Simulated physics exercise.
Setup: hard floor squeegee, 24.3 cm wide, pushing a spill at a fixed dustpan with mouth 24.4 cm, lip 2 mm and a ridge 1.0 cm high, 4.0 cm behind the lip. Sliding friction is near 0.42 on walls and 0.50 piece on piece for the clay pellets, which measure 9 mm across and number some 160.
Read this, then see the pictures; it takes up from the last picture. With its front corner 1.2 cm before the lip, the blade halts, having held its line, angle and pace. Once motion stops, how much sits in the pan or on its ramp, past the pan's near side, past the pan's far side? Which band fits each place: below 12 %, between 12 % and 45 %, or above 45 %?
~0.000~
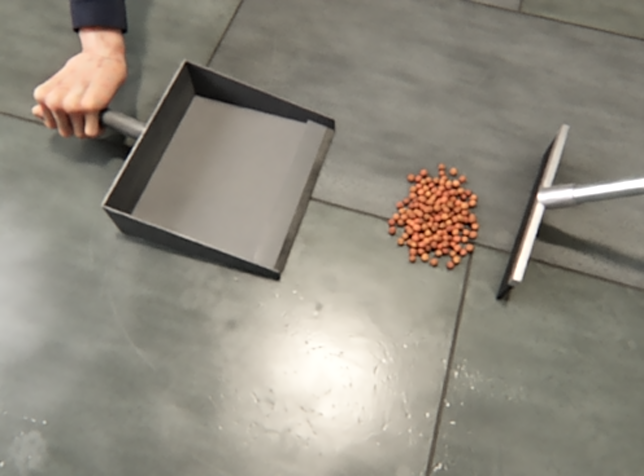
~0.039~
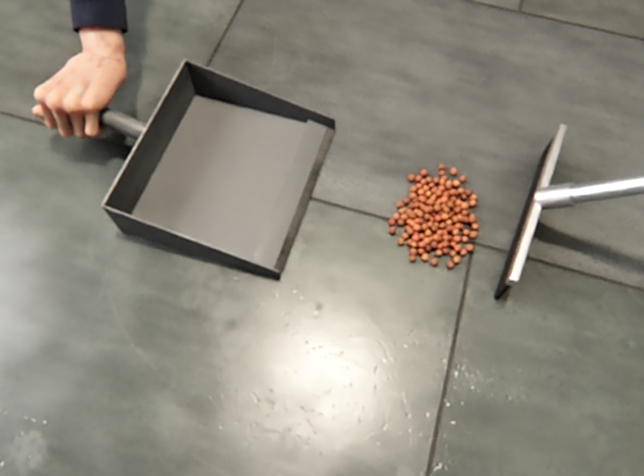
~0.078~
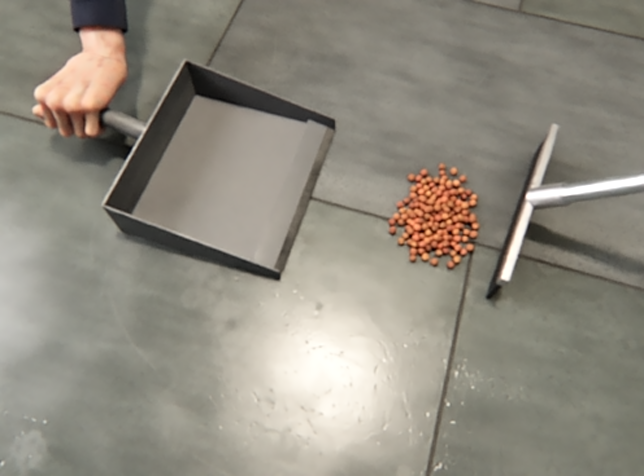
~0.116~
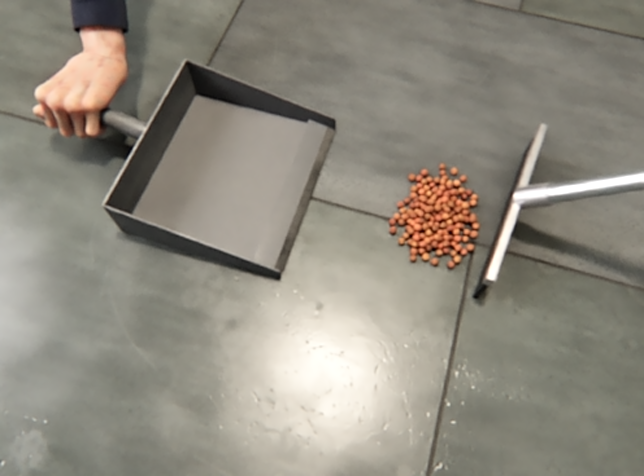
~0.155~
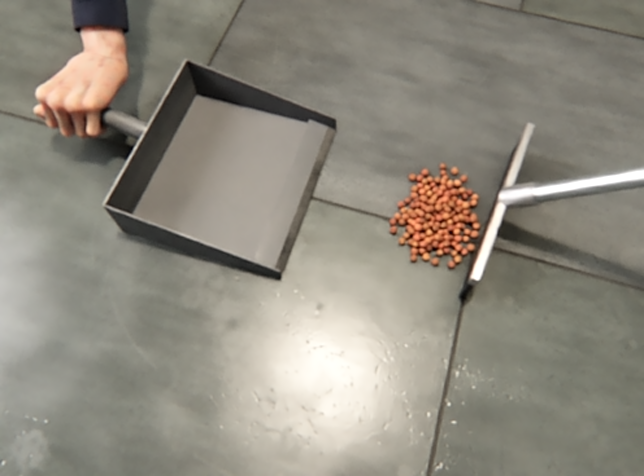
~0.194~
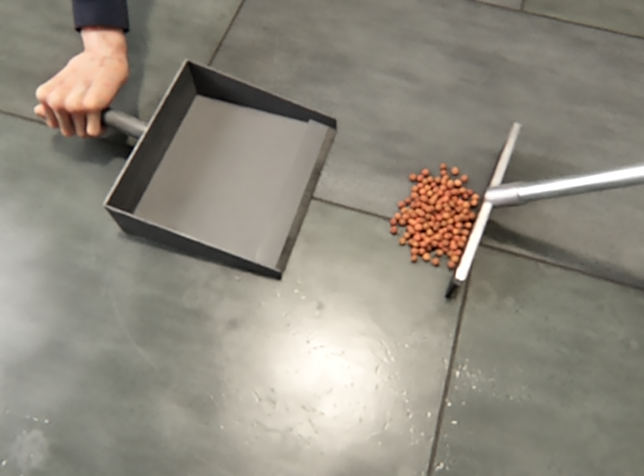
Bands: Pan between 12 % and 45 %; near side below 12 %; far side below 12 %.
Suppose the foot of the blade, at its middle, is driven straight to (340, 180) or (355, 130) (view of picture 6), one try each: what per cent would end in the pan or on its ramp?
The two tries give about 40 and 40 percent.
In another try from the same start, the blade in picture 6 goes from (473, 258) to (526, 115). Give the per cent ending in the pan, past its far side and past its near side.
Pan: 35, far side: 15, near side: 0.
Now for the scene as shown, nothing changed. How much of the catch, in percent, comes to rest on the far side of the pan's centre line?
About 30 percent of it.
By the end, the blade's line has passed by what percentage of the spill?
Some 0 per cent.
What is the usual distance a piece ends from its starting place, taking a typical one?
Median: Approx. 18 cm.
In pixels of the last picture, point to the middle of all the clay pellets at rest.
Near (316, 196).
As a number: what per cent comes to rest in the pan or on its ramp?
Something like 25 percent.
After 0.41 s, middle of the blade 13 cm from the lip; 0 % over the lip, far side 0 %, near side 0 %.
After 0.56 s, middle of the blade 6 cm from the lip; 0 % over the lip, far side 0 %, near side 0 %.
Then, at 0.83 s, middle of the blade 3 cm from the lip; 30 % over the lip, far side 5 %, near side 0 %.
In the end, at 1.2 s, pan 25 %, near side 0 %, far side 5 %, in front of the lip or behind the blade 70 %.
